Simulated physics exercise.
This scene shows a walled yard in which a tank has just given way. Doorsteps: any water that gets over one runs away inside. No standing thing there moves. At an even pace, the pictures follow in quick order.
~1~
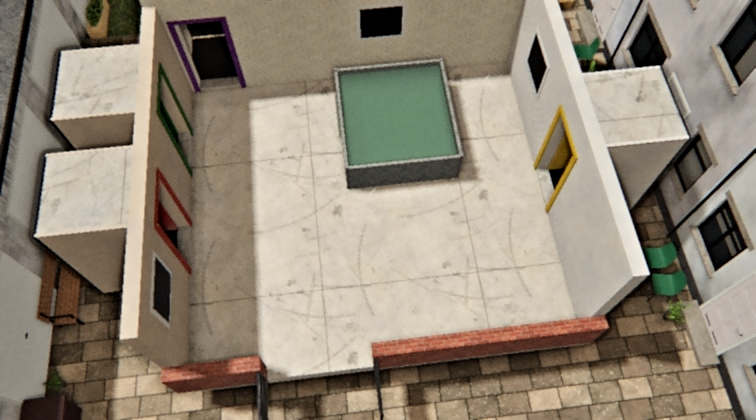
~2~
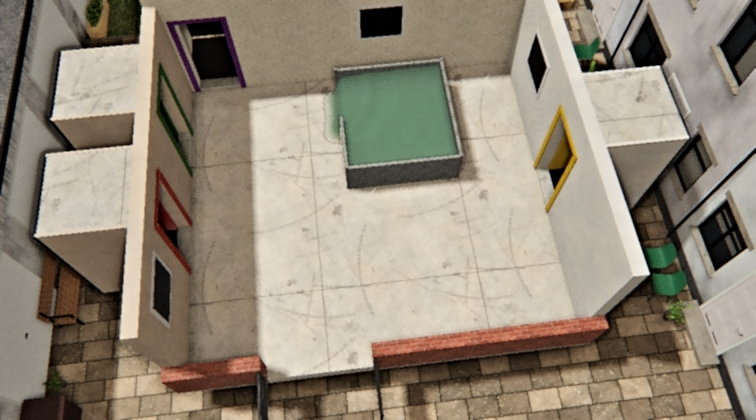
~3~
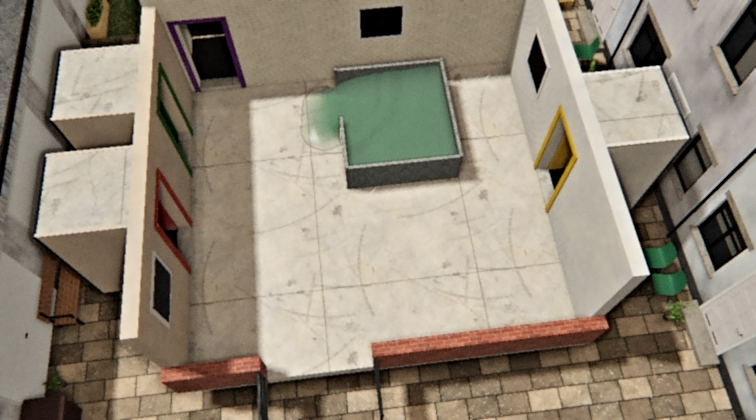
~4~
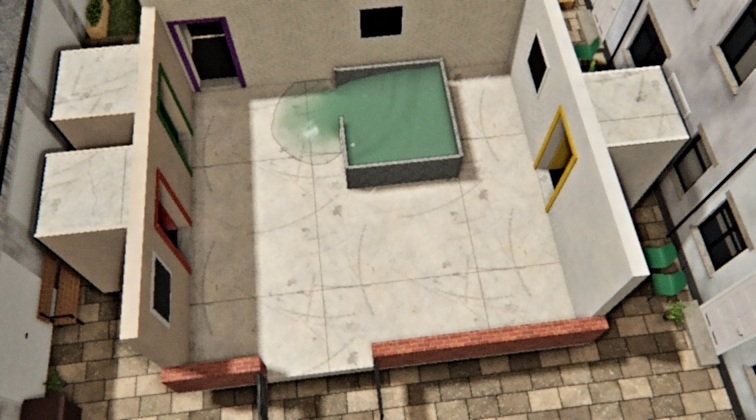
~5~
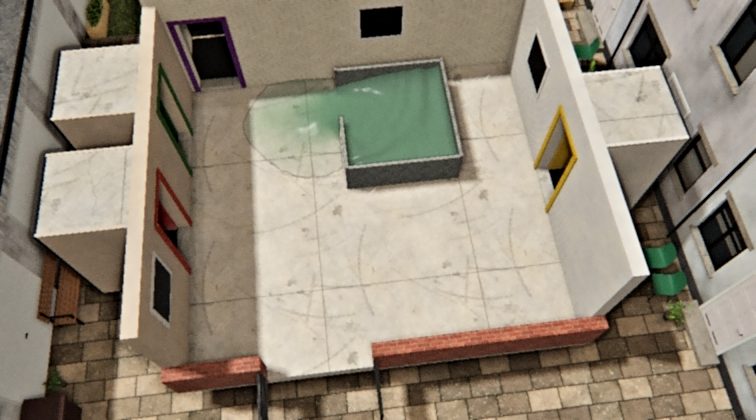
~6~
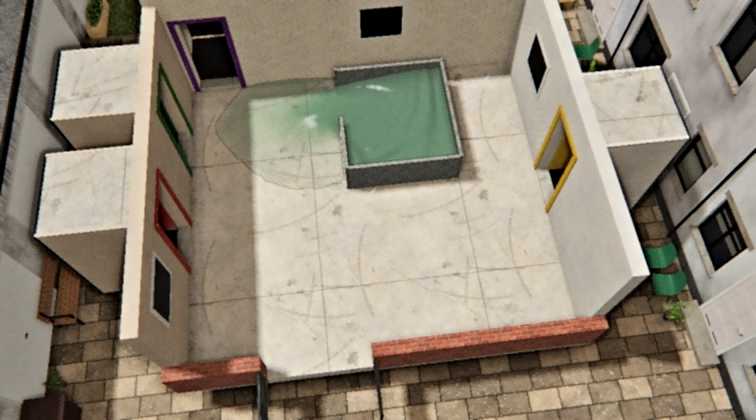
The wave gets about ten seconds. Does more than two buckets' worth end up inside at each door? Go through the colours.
The red door gets more than two buckets inside; the purple door gets more than two buckets inside; the yellow door gets two buckets or less inside; the green door gets more than two buckets inside.
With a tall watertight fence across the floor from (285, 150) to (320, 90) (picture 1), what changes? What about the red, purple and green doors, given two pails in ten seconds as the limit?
The red door tops the mark, the purple door stays shy of it and the green door stays shy of it.
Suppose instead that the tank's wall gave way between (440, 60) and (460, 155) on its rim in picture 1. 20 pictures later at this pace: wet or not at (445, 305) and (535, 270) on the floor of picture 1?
Submerged, then submerged.
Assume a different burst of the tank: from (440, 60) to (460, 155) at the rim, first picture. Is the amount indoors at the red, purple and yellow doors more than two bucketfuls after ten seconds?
Door by door - red tops the limit, purple doesn't reach it, yellow tops the limit.
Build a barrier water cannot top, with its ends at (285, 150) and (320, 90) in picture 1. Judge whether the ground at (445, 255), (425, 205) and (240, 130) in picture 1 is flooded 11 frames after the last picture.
As listed: Dry, dry, flooded.
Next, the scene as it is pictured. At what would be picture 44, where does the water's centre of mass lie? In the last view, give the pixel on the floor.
(315, 182).
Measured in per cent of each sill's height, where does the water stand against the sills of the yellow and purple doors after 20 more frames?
Around 0 in a hundred for the first and 310 in a hundred for the second.
A moment on, water covers 25 % of the floor; the red door not reached, the purple door wet at the sill, nothing in, the yellow door not reached, the green door under two buckets in.
Next, water covers 25 % of the floor; the red door wet at the sill, nothing in, the purple door over two buckets in, the yellow door not reached, the green door over two buckets in.
Then, water covers 40 % of the floor; the red door under two buckets in, the purple door far over two buckets in, the yellow door not reached, the green door far over two buckets in.
Later, water covers 60 % of the floor; the red door over two buckets in, the purple door far over two buckets in, the yellow door not reached, the green door far over two buckets in.
In the end, water covers 85 % of the floor; the red door over two buckets in, the purple door far over two buckets in, the yellow door wet at the sill, nothing in, the green door far over two buckets in.
